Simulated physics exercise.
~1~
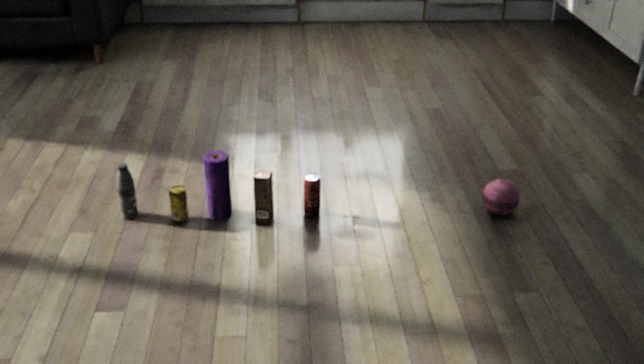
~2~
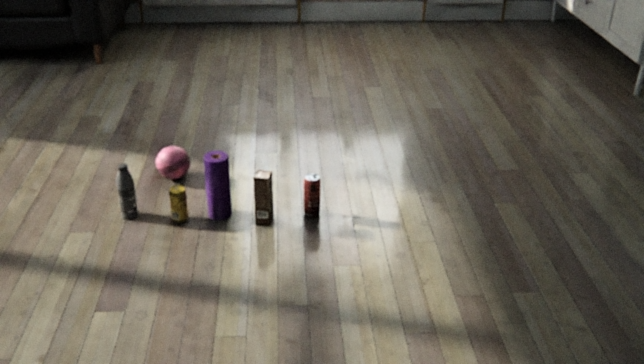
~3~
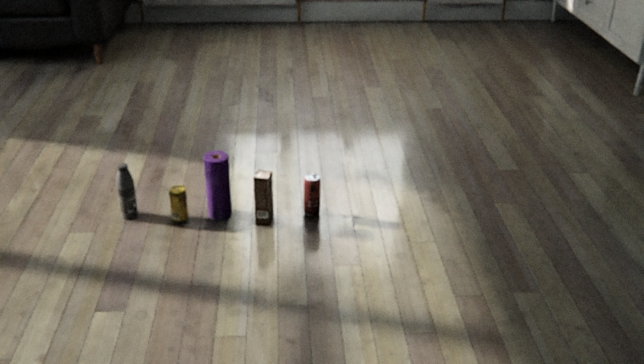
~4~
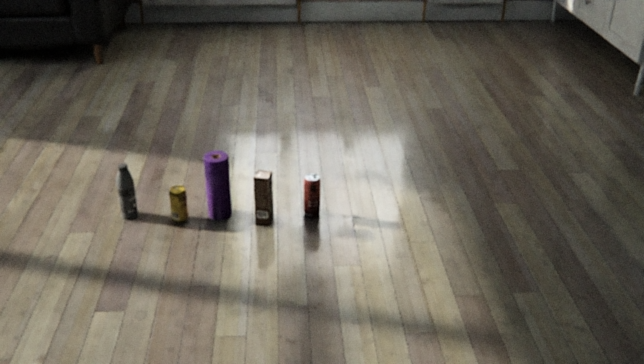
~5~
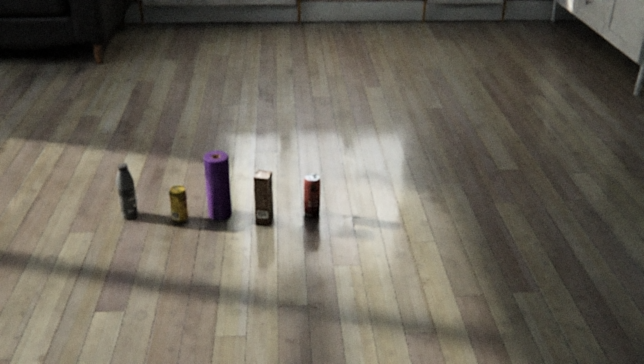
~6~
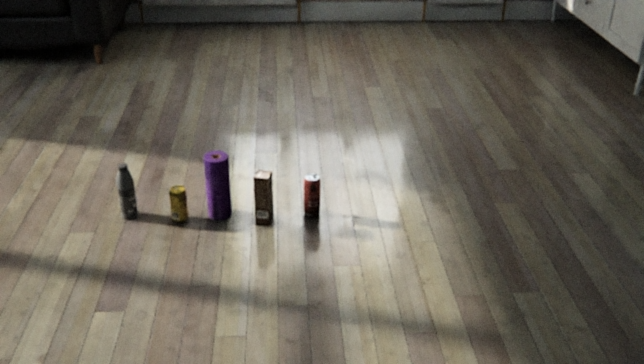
Pink ball rolling left across a wooden floor, passing behind a row of five upright household items and leaving them all standing.
